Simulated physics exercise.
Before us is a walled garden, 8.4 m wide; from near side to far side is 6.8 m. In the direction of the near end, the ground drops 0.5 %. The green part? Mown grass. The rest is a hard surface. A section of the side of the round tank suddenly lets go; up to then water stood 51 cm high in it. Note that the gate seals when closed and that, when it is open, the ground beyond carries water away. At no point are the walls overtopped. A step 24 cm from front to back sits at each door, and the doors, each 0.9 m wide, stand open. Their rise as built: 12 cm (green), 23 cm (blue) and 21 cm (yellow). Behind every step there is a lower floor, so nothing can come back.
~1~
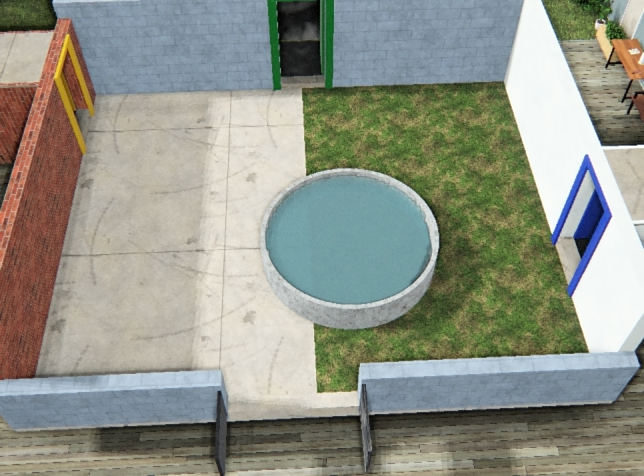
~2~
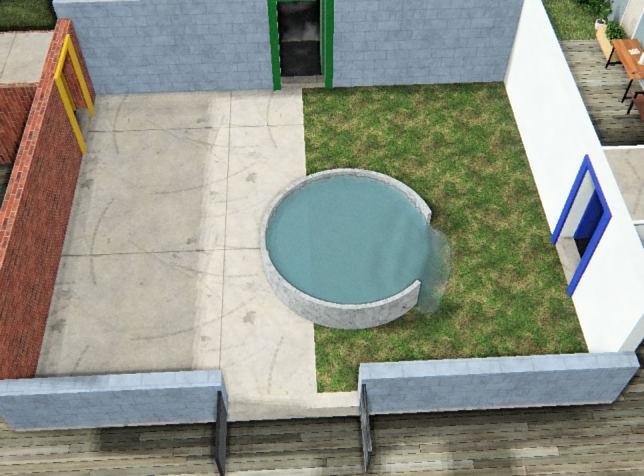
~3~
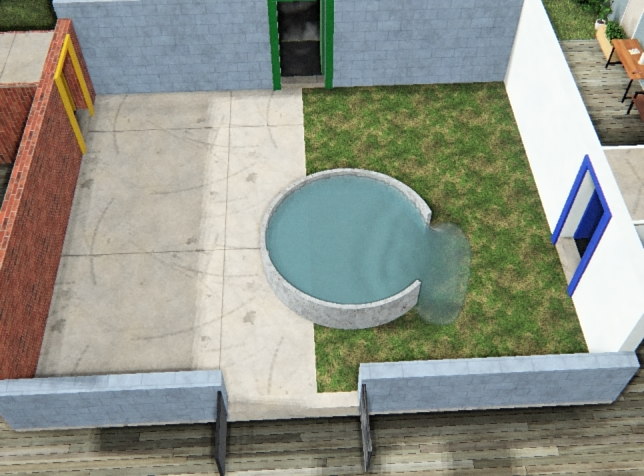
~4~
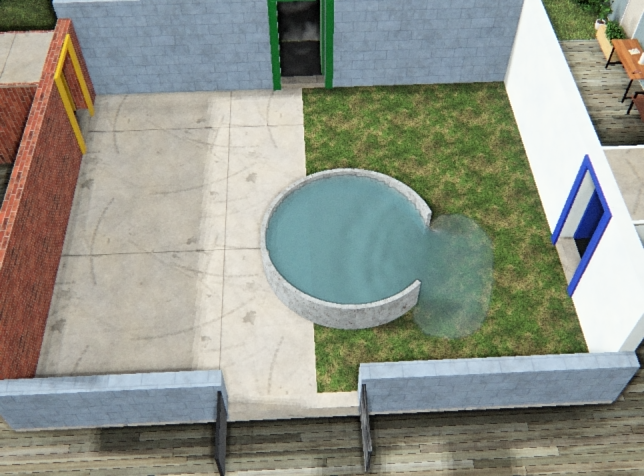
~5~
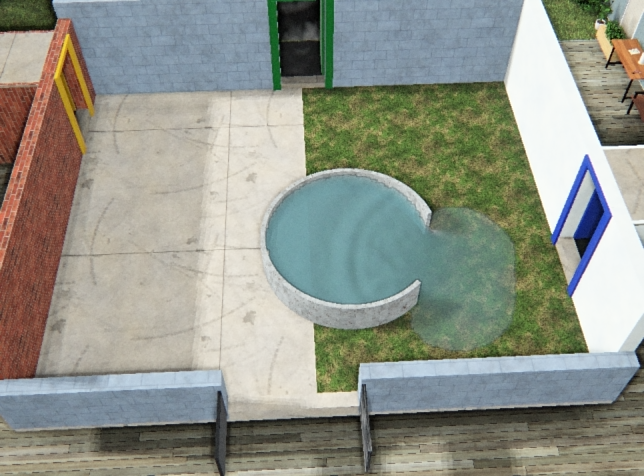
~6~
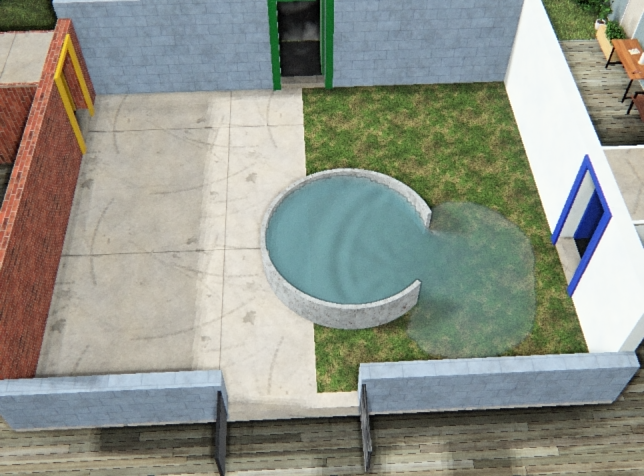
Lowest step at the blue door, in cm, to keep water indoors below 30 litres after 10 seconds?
Roughly 21 cm.
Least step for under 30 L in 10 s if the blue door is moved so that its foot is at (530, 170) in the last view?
It needs roughly 5.5 cm.
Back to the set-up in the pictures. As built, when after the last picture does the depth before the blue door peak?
Peak time: About 1.8 s.
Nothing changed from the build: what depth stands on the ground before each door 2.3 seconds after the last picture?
Depths, in cm - green: 0, blue: 25, yellow: 0.
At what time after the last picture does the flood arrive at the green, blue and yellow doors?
By my reckoning the green door gets it at 8.0 s, the blue door at 0.3 s, and the yellow door not in the 10 s.
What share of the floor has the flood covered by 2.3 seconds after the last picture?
Near 20 per cent of the open floor.
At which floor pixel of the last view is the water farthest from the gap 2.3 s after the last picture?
Lab note: Front tip approx. at (513, 128).
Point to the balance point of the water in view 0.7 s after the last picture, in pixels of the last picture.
(382, 261) or so.
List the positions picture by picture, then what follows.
Still water, 51 cm deep, in the round tank at (349, 236); the blue door at (580, 229) is dry, in the first frame.
The front is at (434, 307), 0.3 m from the gap at (431, 263); 0.4 m2 of floor is wet, 51 cm left at the back, in the second frame.
Water pours out at (431, 264) and has run 0.7 m, to (454, 316); about 9 cm deep outside, 51 cm at the back, in the third frame.
Water pours out at (430, 265) and has run 1.0 m, to (478, 321); about 8 cm deep outside, 51 cm at the back, in the fourth frame.
The gap is at (430, 265), the front 1.4 m out at (507, 317); the back of the round tank holds 51 cm, in the fifth frame.
The gap is at (430, 264), the front 1.7 m out at (528, 323); the back of the round tank holds 51 cm; 0.5 m in a straight line remain to the blue door at (580, 229), in the sixth frame.
Then, 0.7 s after the last picture water covers 15 % of the floor, deepest (26 cm) near (566, 298); 24 cm at the blue door, 0 litres in over its 23 cm step.
Then, 2.3 s after the last picture water covers 20 % of the floor, deepest (32 cm) near (591, 379); 25 cm at the blue door, 10 litres in over its 23 cm step.
Then, 9.3 s after the last picture water covers 70 % of the floor, deepest (11 cm) near (447, 386); 10 cm at the blue door, 13 litres in over its 23 cm step.
At the blue door as built, the water peaked near 28 cm, 1.7 s after the last picture.
With a step of 17.5 cm, 66 litres would have come in within the 10 s; with 23.5 cm, 11 litres. So under 30 litres takes about 21 cm.
